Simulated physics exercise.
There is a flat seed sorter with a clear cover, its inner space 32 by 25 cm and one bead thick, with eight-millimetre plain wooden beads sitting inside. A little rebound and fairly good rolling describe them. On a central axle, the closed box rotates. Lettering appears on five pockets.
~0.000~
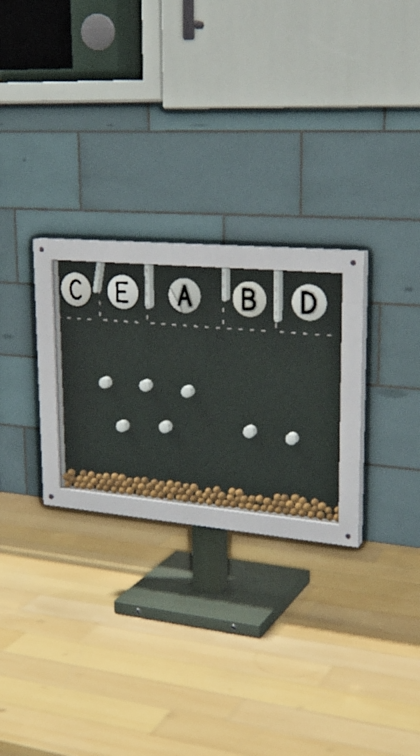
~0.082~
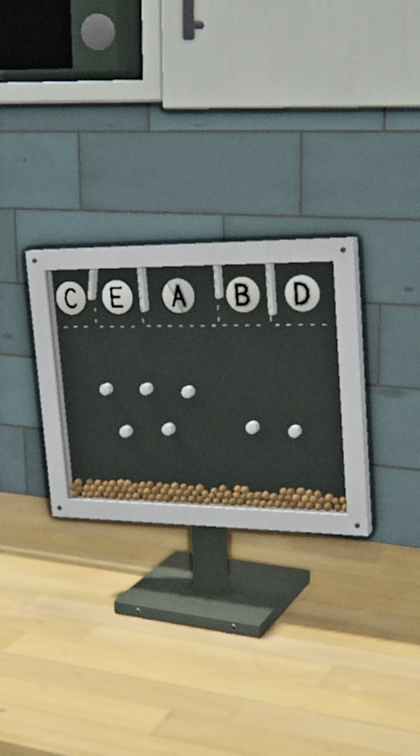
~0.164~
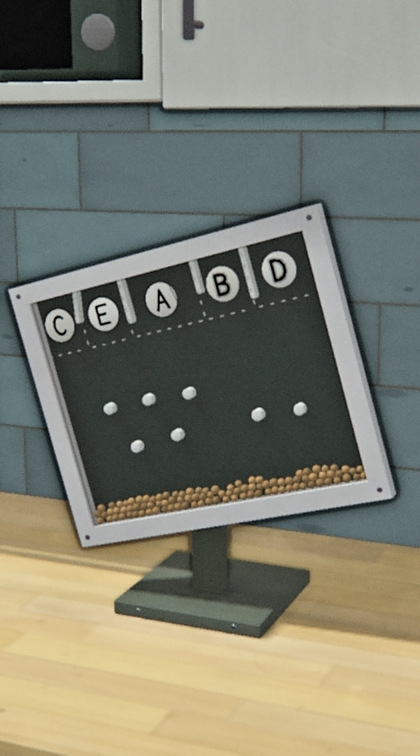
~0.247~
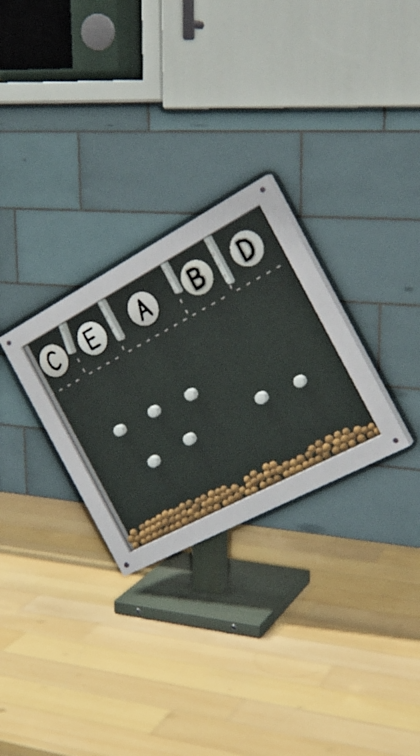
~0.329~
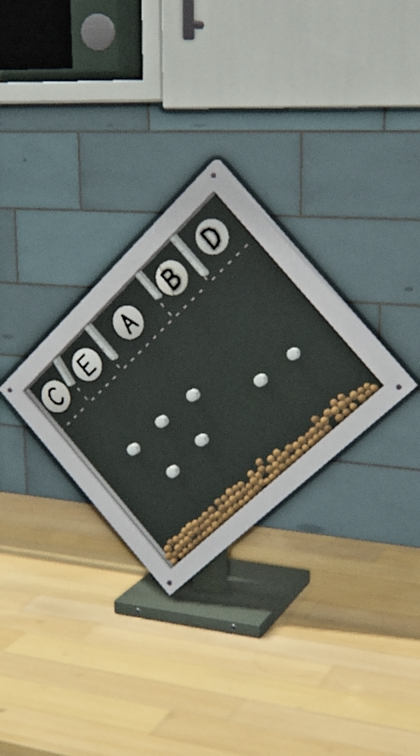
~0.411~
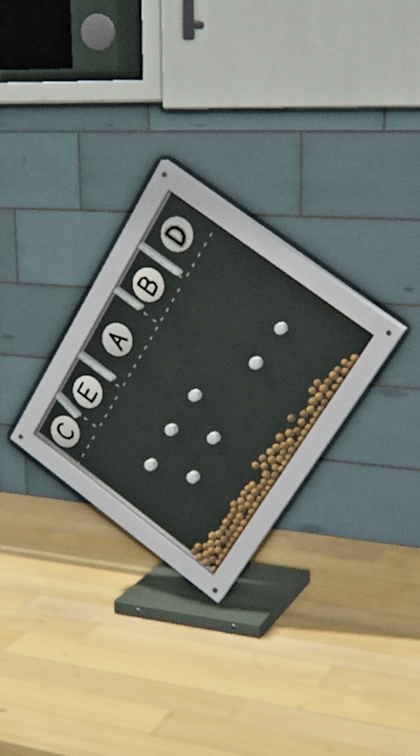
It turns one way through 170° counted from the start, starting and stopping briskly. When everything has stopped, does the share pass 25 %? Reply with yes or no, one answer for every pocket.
A - no, B - no, C - yes, D - no, E - yes.
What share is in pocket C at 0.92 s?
I'd say some 45 in a hundred.
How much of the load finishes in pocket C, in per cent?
Share: Approx. 50 %.
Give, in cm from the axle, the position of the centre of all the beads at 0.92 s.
Offset: Approx. 9 cm right, 11 cm below.
By 0.67 s, it stands 102° anticlockwise; nothing in the marked areas.
By 0.92 s, it stands 145° anticlockwise; C 45 %.
By 1.14 s, it stands 170° anticlockwise; C 50 %, E 25 %.
All still by 1.9 s, it stands 170° anticlockwise; A 0 %, B 0 %, C 50 %, D 0 %, E 30 %, elsewhere 20 %.
